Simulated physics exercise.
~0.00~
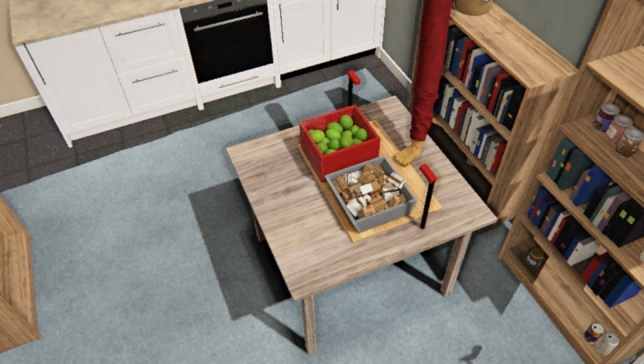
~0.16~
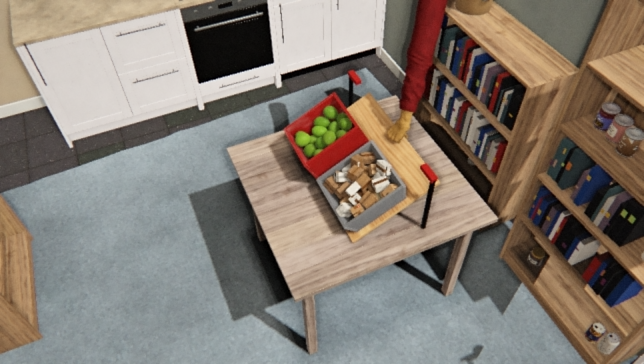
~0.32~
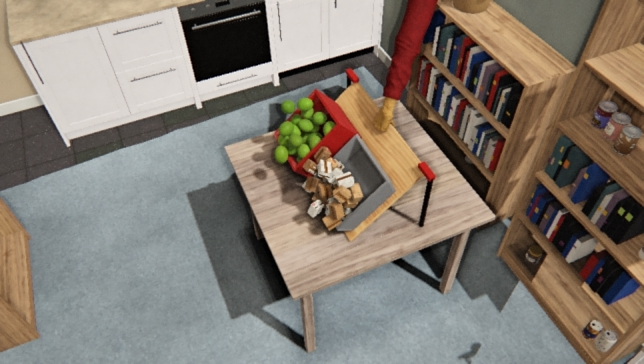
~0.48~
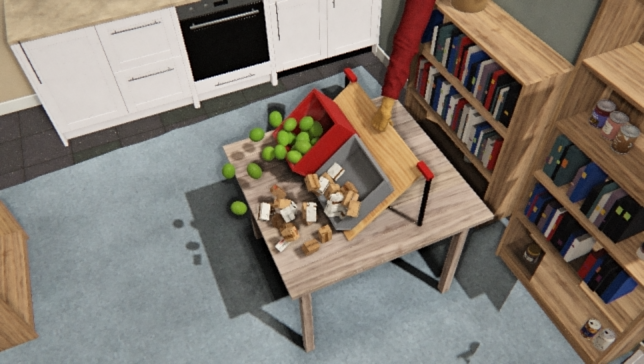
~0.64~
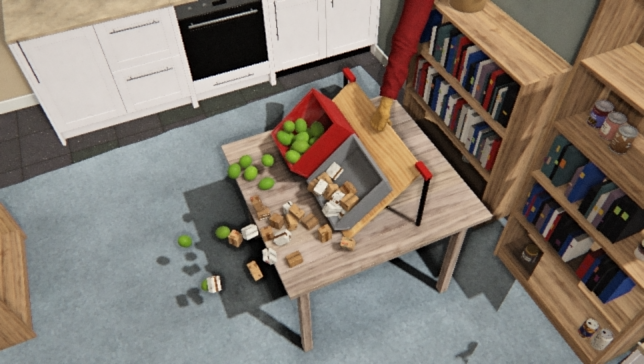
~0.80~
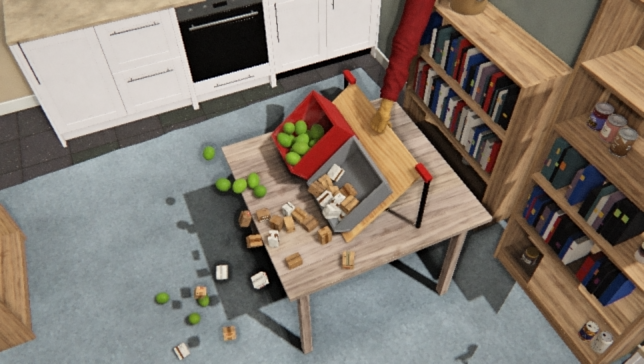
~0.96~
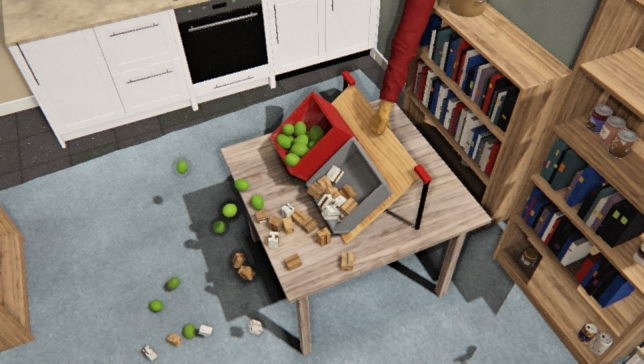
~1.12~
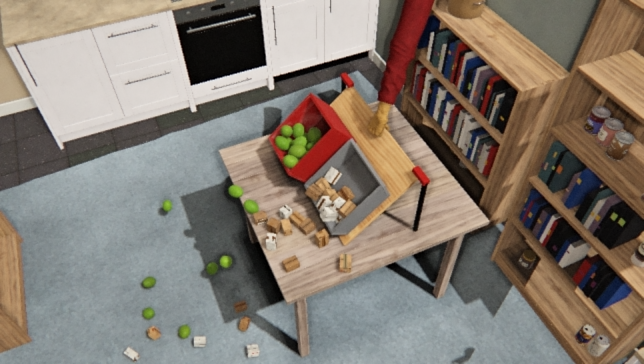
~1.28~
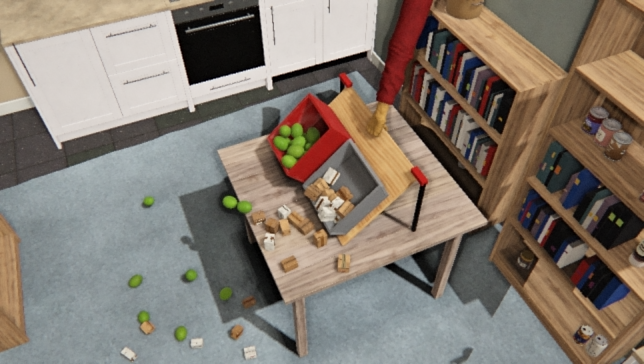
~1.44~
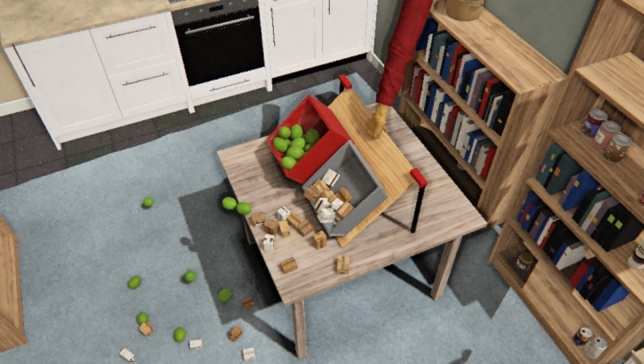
A room with white kitchen cabinets, a black oven and a pale blue carpet is seen from above, with wooden bookshelves on the right. On a wooden table in the middle, a board carries a red tray of green limes and, nearer, a grey tray of small brown and white parcels. A red-sleeved arm lifts the board's right side, tipping both trays to the left until the board stops, steeply tilted. Limes and parcels slide out across the table, and several drop over its left edge and scatter on the carpet. The hand holds the board tilted as everything settles, some pieces still in each tray.
